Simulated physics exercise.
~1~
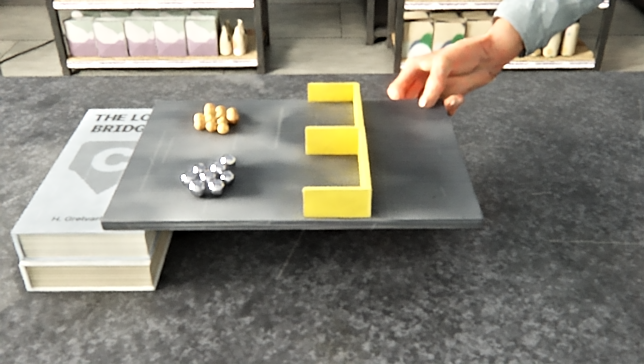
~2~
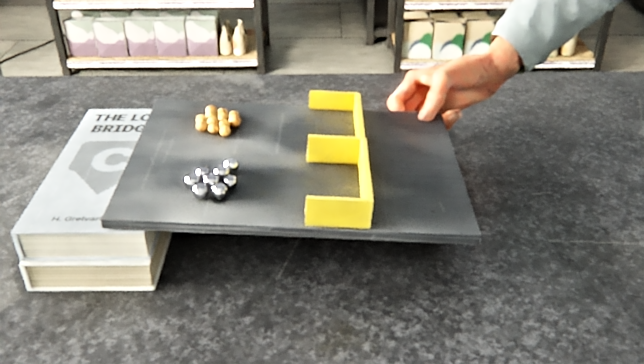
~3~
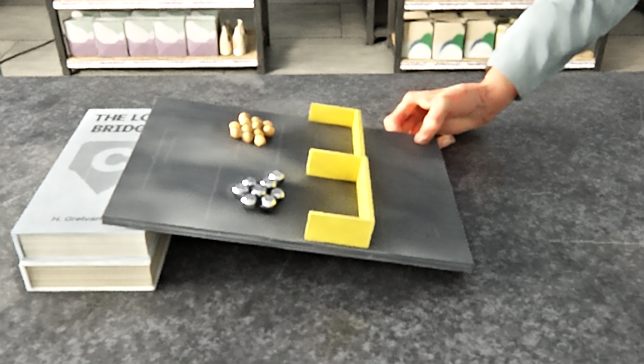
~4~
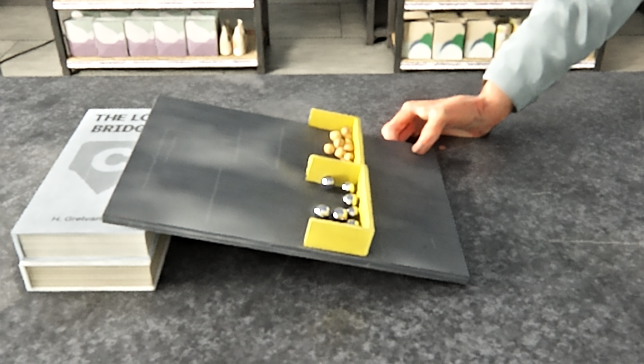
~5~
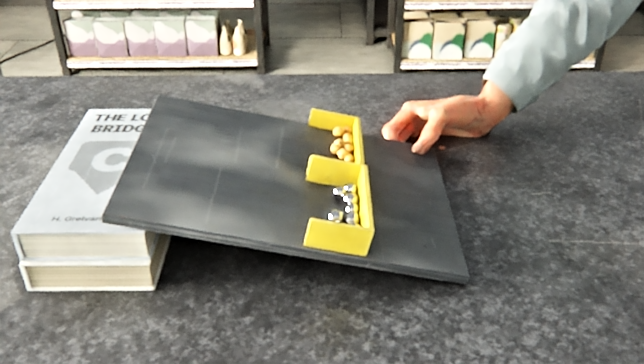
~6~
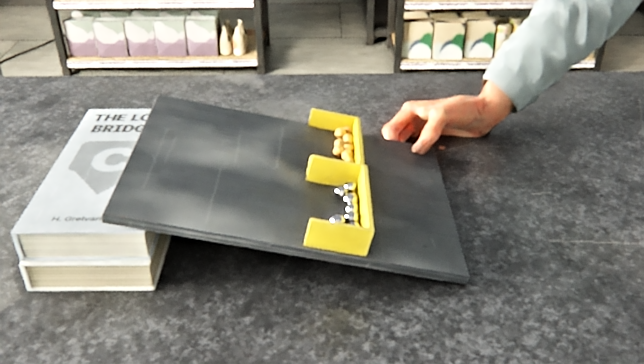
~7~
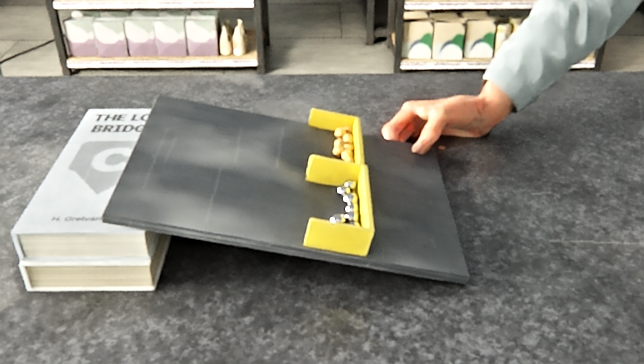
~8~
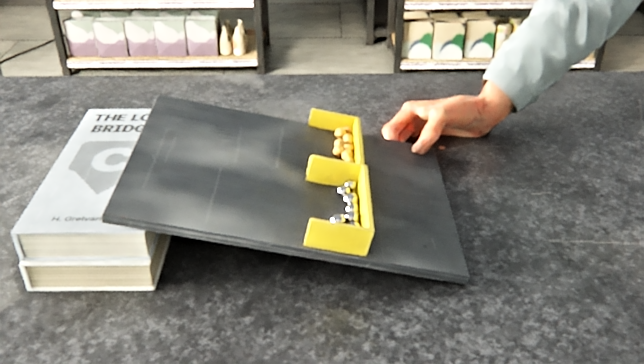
At first, a hand holds the right end of a dark board almost level, its left end propped on thick grey books, with a heap of small orange-brown pieces at the back and a heap of silvery ones nearer the viewer. The hand lowers its end, and the board tilts down to the right. Both heaps begin moving down the slope towards two yellow barriers. They reach the barriers as the board comes to rest at a gentle slant. The pieces bunch up and settle there, each heap held behind its own barrier, with the hand still at the board.
